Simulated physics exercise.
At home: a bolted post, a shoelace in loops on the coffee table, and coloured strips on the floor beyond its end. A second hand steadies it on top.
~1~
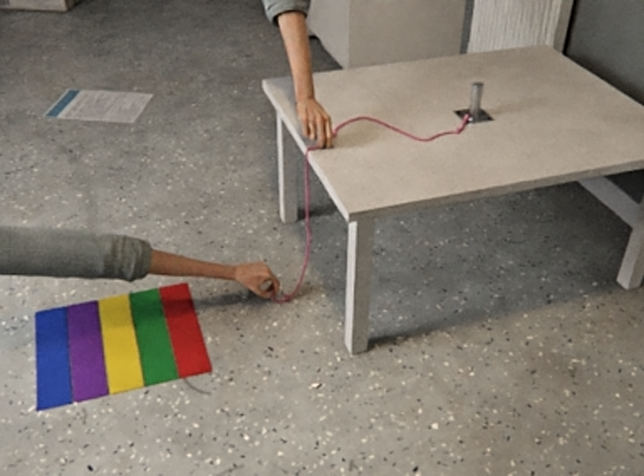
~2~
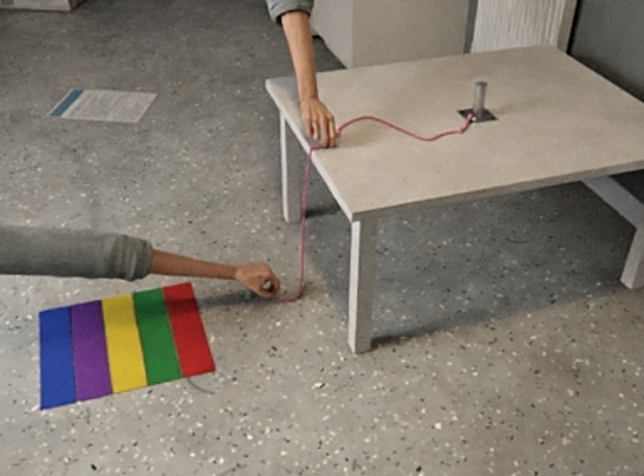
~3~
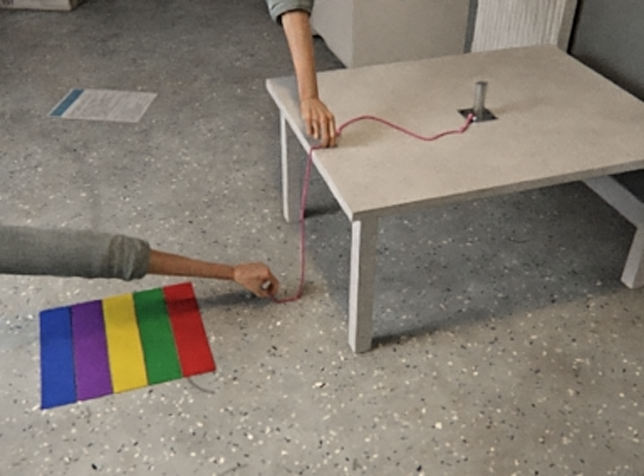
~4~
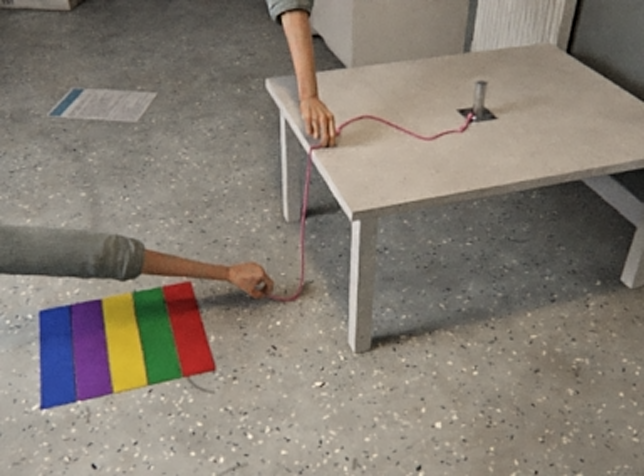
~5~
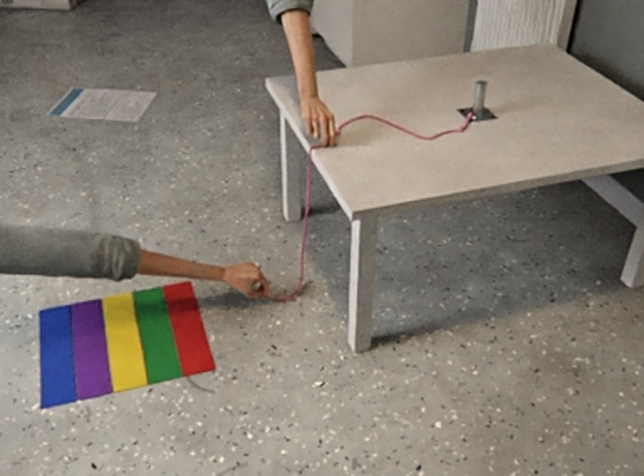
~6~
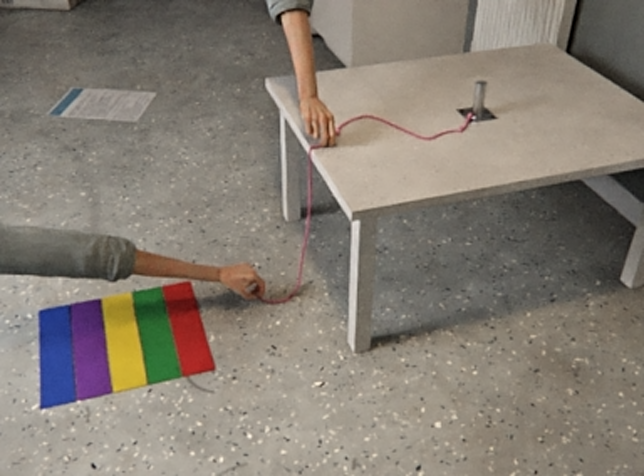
To begin with, a pink cord runs from a small post across a low table, under one hand at the edge, and down to another hand near five coloured strips on the floor. The lower hand then draws the cord's end slightly left, while the upper hand stays nearly still.
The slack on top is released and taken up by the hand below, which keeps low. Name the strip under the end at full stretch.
The end stops over the blue strip.
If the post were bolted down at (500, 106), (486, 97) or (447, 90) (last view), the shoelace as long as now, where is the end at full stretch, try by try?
Near (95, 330), (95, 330) and (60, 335).
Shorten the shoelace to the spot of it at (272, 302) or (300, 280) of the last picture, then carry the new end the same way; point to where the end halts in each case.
Try by try, around (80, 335) and (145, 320).
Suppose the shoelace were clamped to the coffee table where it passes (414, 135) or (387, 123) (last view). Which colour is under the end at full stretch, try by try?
One after the other, purple; yellow.
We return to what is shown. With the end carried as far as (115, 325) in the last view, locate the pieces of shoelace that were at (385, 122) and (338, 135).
About (341, 137), and the other about (297, 187).
Soon after, end near (115, 325); over yellow.
After that, end near (76, 333); over purple.
At the stop, end near (54, 338); over blue. It gets as far as the blue strip.
